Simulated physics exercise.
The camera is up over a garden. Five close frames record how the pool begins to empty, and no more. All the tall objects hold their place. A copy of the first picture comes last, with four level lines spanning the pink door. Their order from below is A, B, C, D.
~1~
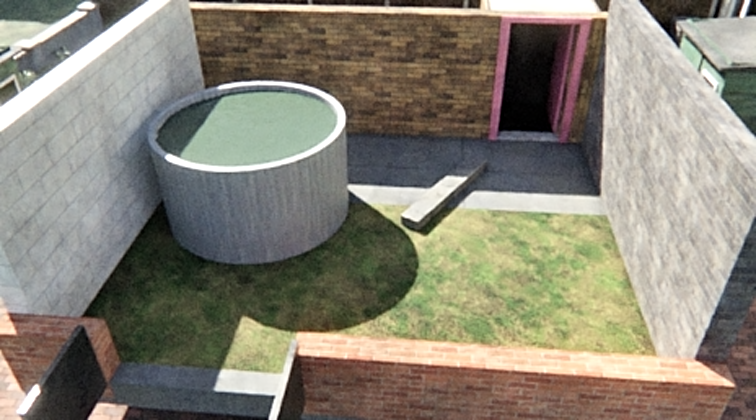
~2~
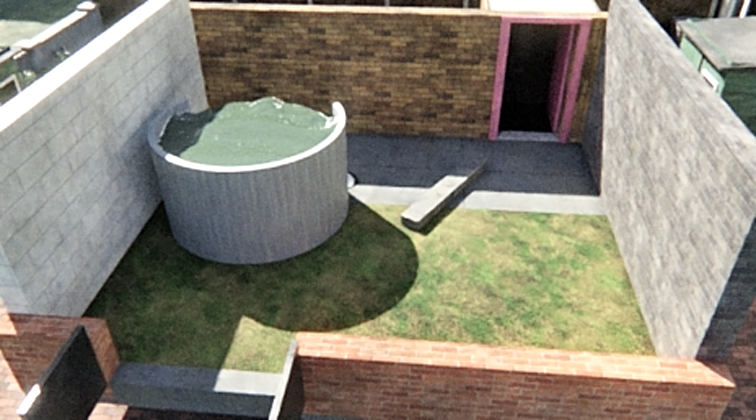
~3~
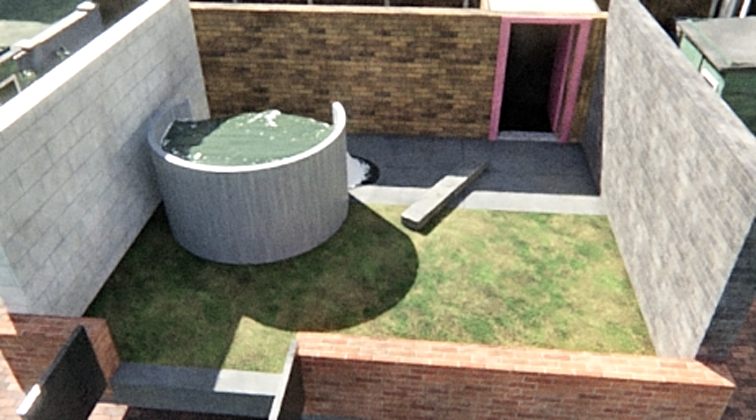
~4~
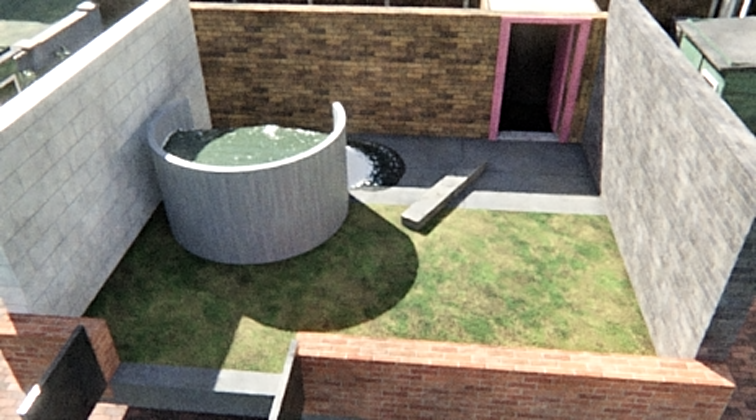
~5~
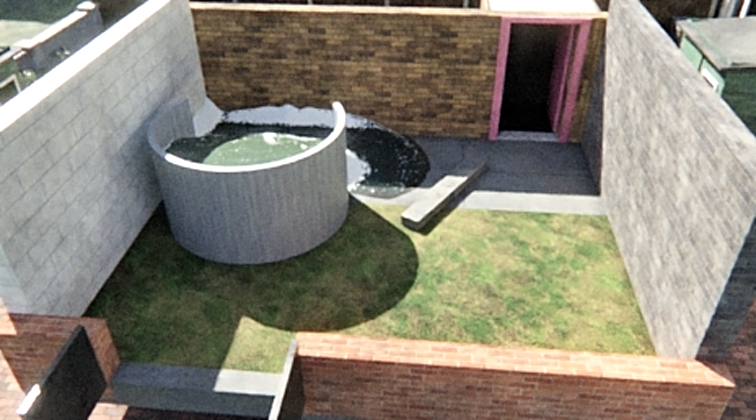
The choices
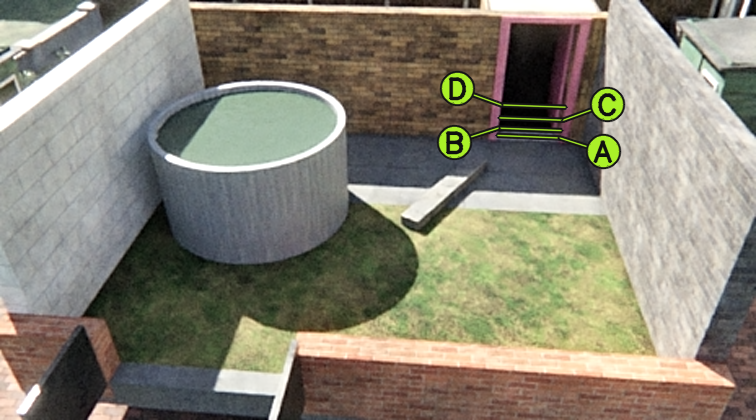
Water pours from the back of a round grey tank and spreads right across the paving.
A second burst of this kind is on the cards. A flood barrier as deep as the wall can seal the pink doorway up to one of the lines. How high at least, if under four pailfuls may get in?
Use line C.
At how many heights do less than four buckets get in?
Two of them.
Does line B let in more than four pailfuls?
Yes, it does.
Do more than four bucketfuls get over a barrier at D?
No, not at all.
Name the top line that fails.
That would be B.
On the marked copy, A at (528, 136); B at (529, 129); C at (531, 119); D at (533, 106); from the bottom up A, B, C, D.
For line A, dozens of bucketfuls pour in.
For line B, about 10 bucketfuls get in.
For line C, a bucket or two gets in.
For line D, nothing gets over.
